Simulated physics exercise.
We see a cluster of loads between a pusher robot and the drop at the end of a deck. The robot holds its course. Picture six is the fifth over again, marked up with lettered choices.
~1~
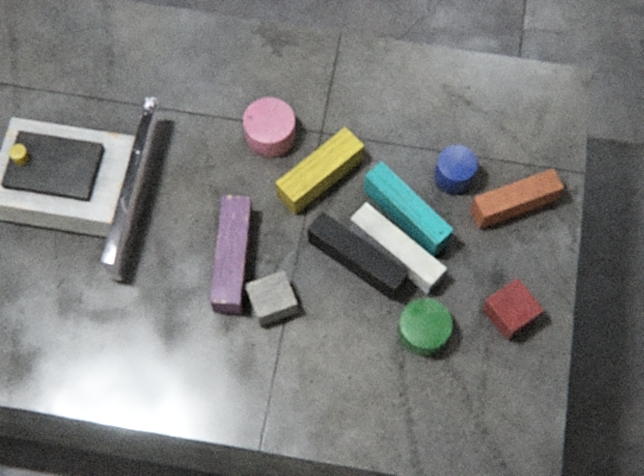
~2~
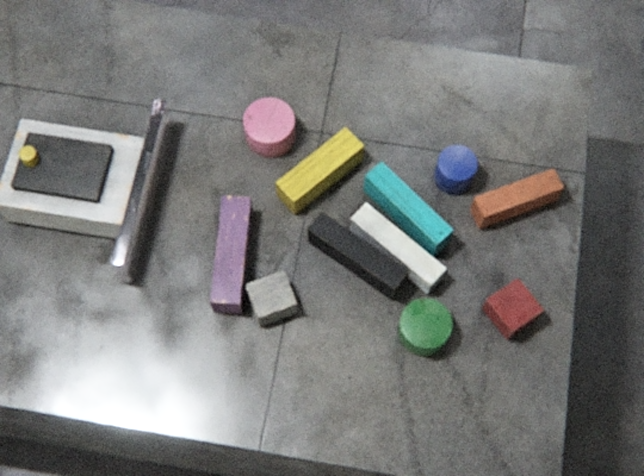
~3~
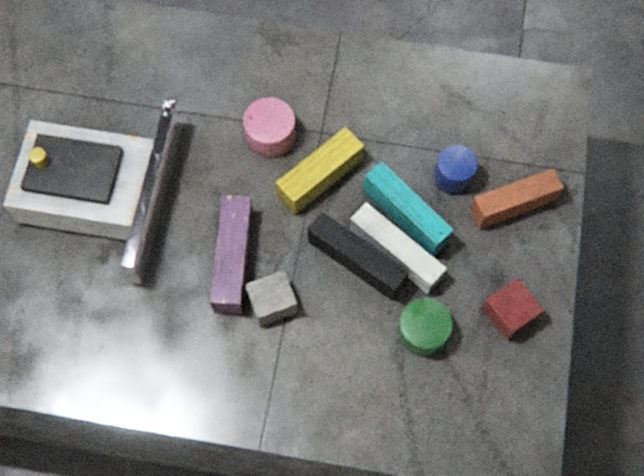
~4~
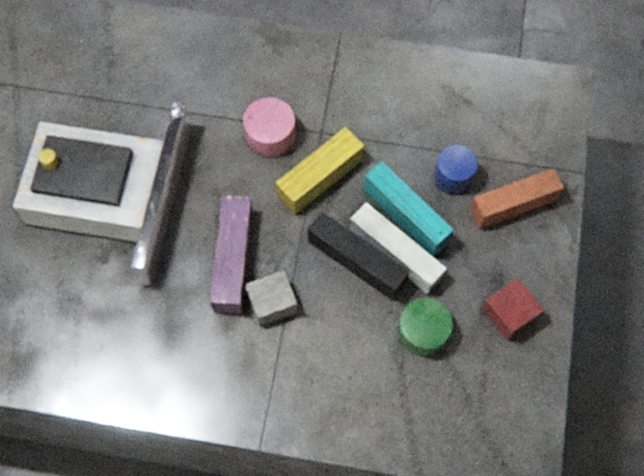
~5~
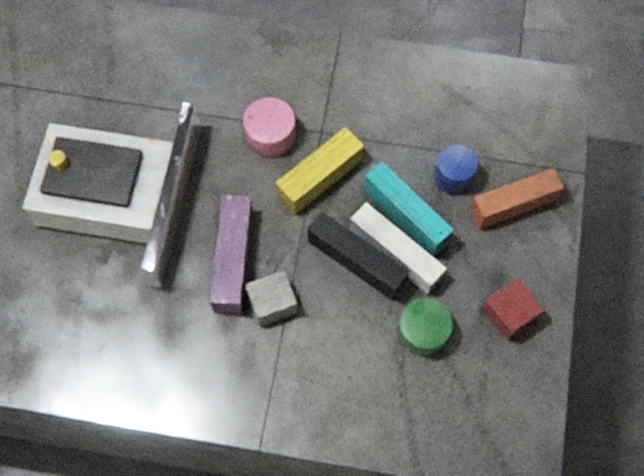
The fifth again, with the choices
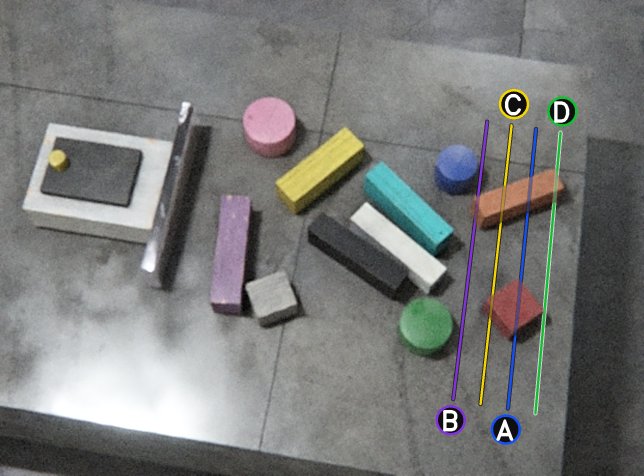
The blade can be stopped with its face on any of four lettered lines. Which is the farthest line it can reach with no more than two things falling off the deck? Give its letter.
Stop at C.
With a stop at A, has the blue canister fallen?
No.
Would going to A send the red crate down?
Yes.
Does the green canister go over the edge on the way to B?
By then, no.
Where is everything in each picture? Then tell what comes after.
The first picture shows robot (60, 166); pink canister (270, 128); yellow stick (320, 171).
The second picture shows robot (69, 167); green canister (425, 328).
The third picture shows robot (78, 169); black stick (358, 255).
The fourth picture shows robot (89, 171); blue canister (456, 170).
The fifth picture shows robot (98, 172); grey crate (272, 299); purple bar (232, 254); turquoise stick (407, 209).
On the marked copy, A at (523, 261); B at (471, 252); C at (497, 256); D at (549, 265).
Taking C. A third of the way, robot (214, 190); pink canister (324, 120); grey crate (325, 316).
Two thirds of the way, robot (334, 209); orange bar (533, 197); red crate (516, 313).
When it is over, robot (426, 224); orange bar over the edge; red crate over the edge; two fallen.
As for the rest, A drops four; B is within the limit but short; D drops five.
